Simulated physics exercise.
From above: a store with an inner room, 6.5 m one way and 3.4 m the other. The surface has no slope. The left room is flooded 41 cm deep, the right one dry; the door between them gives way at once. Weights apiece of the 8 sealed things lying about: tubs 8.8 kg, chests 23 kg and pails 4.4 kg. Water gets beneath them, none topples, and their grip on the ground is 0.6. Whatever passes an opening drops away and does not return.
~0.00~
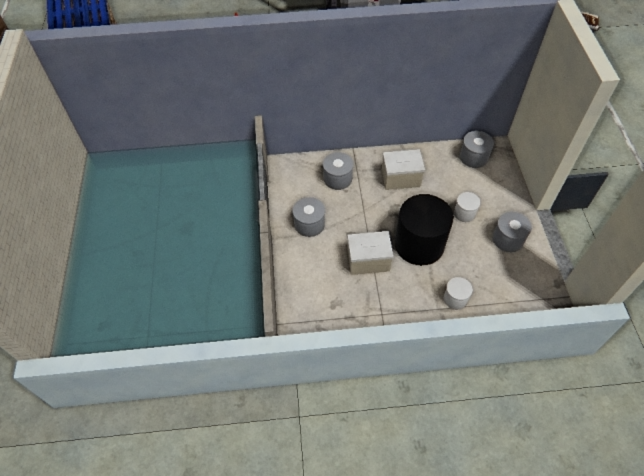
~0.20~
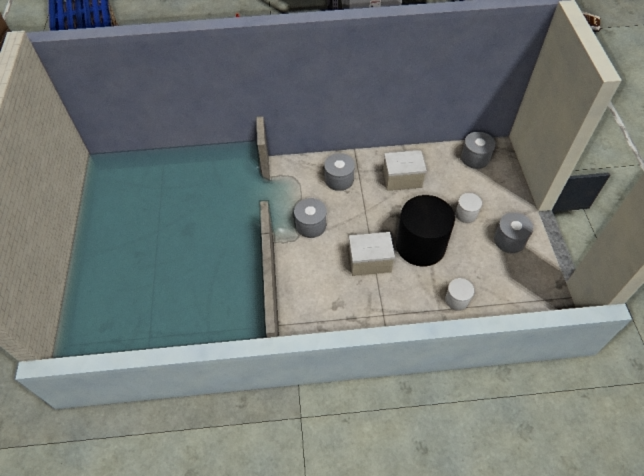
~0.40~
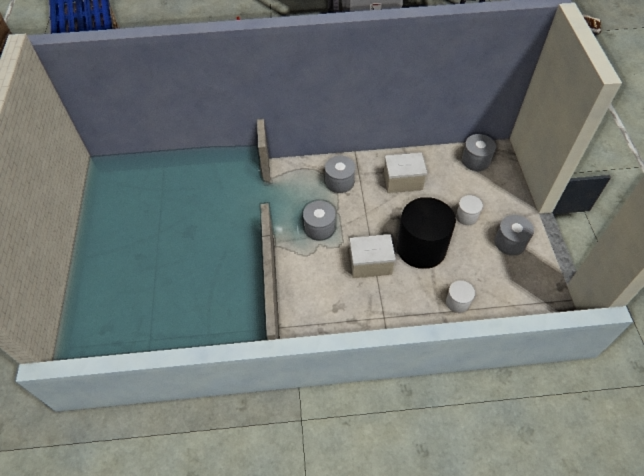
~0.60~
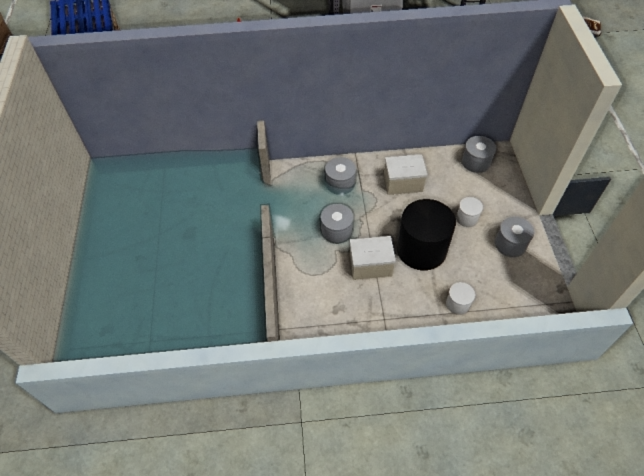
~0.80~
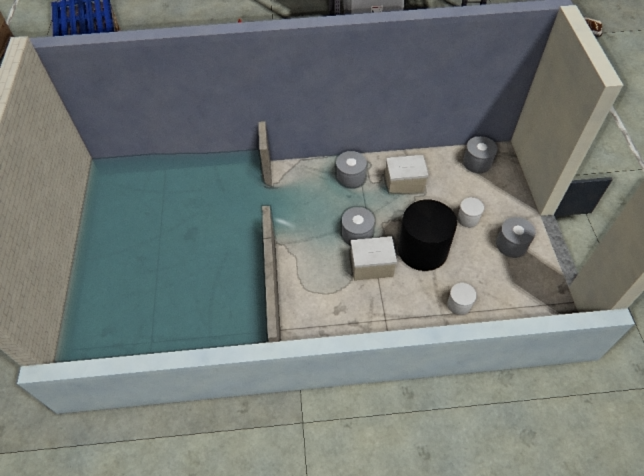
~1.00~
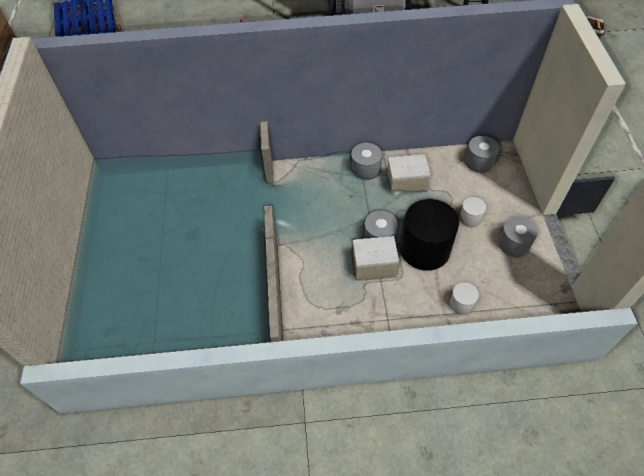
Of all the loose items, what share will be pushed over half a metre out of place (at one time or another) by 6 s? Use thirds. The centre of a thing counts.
Share: At least two thirds.
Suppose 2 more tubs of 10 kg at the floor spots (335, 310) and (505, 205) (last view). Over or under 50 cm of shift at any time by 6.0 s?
In that order: Short of it, over.
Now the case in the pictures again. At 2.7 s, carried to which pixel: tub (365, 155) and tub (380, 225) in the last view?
Around (484, 140) and (479, 186).
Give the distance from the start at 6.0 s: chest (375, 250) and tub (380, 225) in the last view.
In turn: 50 cm, washed out.
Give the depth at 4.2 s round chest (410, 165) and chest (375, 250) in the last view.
Roughly 10 and 5 cm.
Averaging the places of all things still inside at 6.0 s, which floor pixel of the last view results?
Around (479, 273).
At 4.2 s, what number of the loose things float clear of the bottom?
I count 3.
After 1.4 s 2 of 8 are over 50 cm from their spots; 1 afloat.
After 2.7 s 4 of 8 are over 50 cm from their spots; 3 afloat.
After 4.2 s 7 of 8 are over 50 cm from their spots; 3 afloat.
After 6.0 s 8 of 8 are over 50 cm from their spots, and 8 have been at some point; 5 afloat.
